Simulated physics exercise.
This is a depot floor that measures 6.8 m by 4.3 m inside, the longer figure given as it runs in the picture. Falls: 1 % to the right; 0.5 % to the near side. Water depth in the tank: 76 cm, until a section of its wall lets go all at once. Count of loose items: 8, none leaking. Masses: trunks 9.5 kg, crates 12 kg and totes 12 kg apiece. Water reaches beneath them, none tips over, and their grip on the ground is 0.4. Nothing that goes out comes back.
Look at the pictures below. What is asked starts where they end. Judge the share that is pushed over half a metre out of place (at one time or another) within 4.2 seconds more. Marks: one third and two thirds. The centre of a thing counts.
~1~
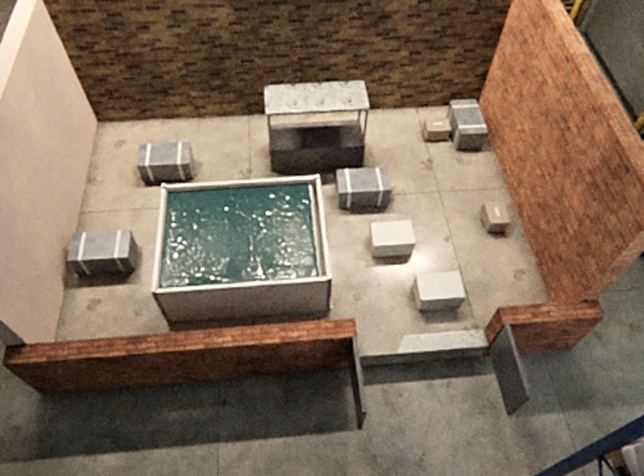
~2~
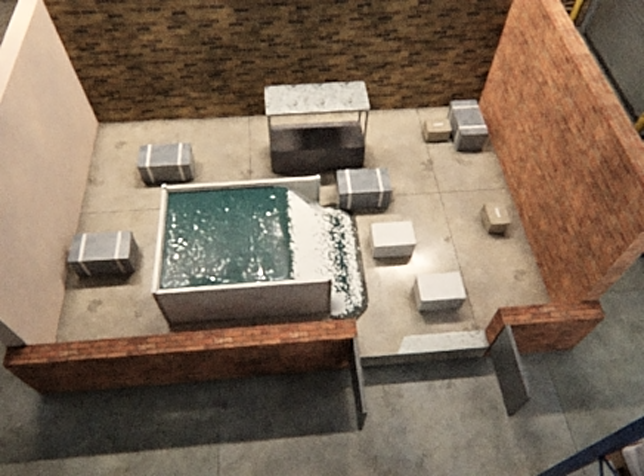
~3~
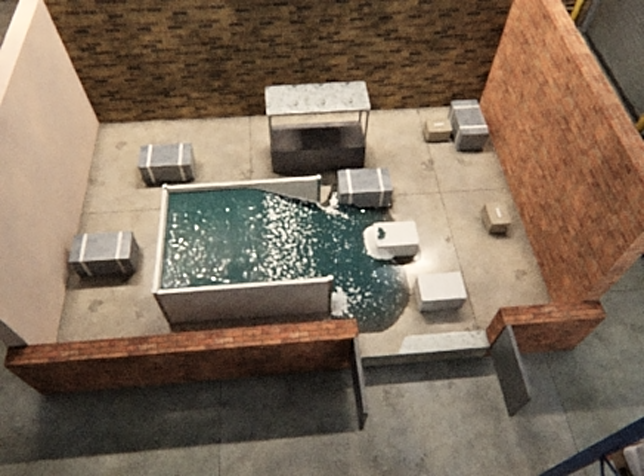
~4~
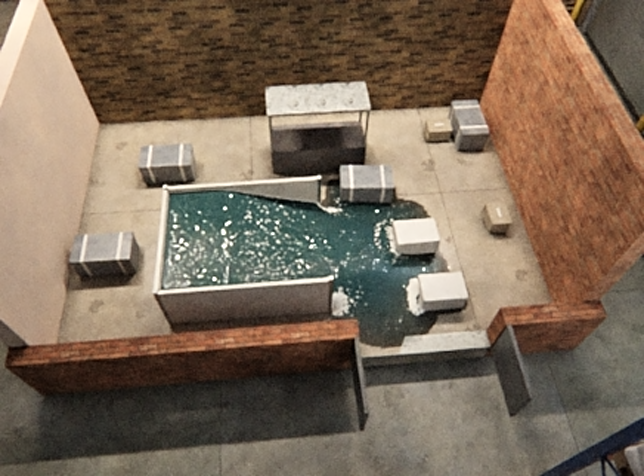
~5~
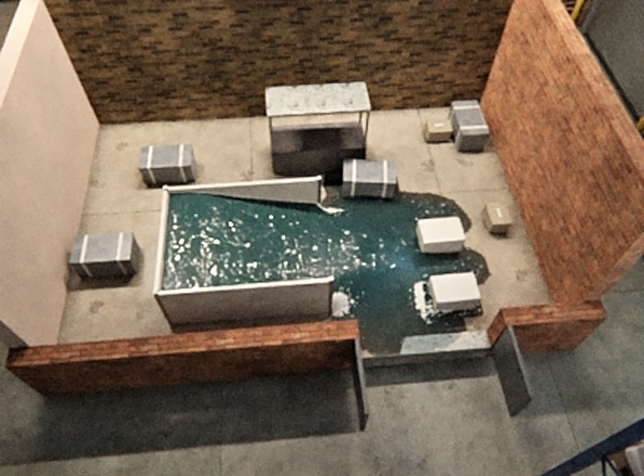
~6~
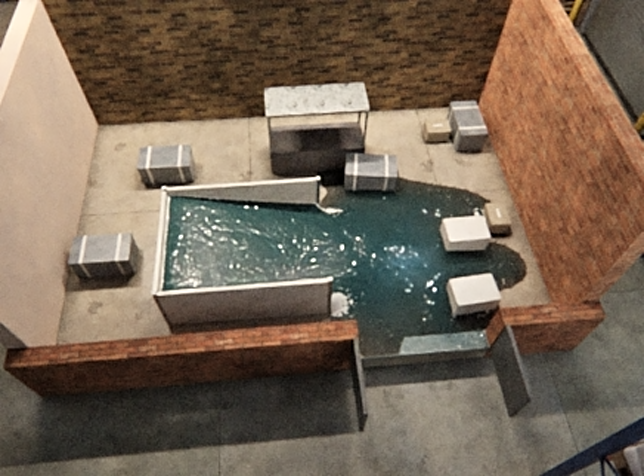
Plenty, two in three or more.
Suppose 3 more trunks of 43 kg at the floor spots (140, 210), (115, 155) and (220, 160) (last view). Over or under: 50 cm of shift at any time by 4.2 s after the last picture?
First stays within it, then stays within it, then stays within it.
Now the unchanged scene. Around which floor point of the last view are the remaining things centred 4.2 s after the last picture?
I'd put it close to (363, 173) in the last view.
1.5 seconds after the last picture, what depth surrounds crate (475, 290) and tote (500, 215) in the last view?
Some 41 cm at the first, some 35 cm at the second.
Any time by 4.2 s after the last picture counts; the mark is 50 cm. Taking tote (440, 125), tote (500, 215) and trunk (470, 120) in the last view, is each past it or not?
In sequence: Exceeds it / exceeds it / exceeds it.
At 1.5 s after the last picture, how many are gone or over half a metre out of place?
By that time the total stands at 4.
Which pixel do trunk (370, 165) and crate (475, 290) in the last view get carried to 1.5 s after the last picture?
Somewhere around (411, 117) and (535, 262).
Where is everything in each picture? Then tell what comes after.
A crate at (393, 233), on the bottom; a crate at (440, 285), on the bottom; 3.4 m2 under water; 0 of 8 have shifted, in the first frame.
A crate at (393, 234) rests on the ground; a crate at (440, 286) rests on the ground; water covers 4.4 m2; 0 of 8 have shifted, in the second frame.
A crate at (396, 233), on the bottom, 4 cm from its start; a crate at (441, 286), on the bottom; water covers 5.6 m2; 0 of 8 have shifted, in the third frame.
A crate at (417, 231) rests on the ground, 32 cm from its start; a crate at (443, 286) rests on the ground; 7.1 m2 under water; 2 of 8 have shifted, in the fourth frame.
A crate at (442, 230) rests on the ground, 69 cm from its start; a crate at (455, 287) rests on the ground, 17 cm from its start; 8.9 m2 under water; 3 of 8 have shifted, in the fifth frame.
A crate at (467, 228), on the bottom, 108 cm from its start; a crate at (475, 289) rests on the ground, 45 cm from its start; 10.6 m2 under water; 3 of 8 have shifted, in the sixth frame.
Then, 0.4 s after the last picture 3 of 8 are over 50 cm from their spots; 1 afloat.
Then, 1.5 s after the last picture 4 of 8 are over 50 cm from their spots; 4 afloat.
Then, 2.8 s after the last picture 6 of 8 are over 50 cm from their spots; 6 afloat.
Then, 4.2 s after the last picture 6 of 8 are over 50 cm from their spots, and 6 have been at some point; 6 afloat.
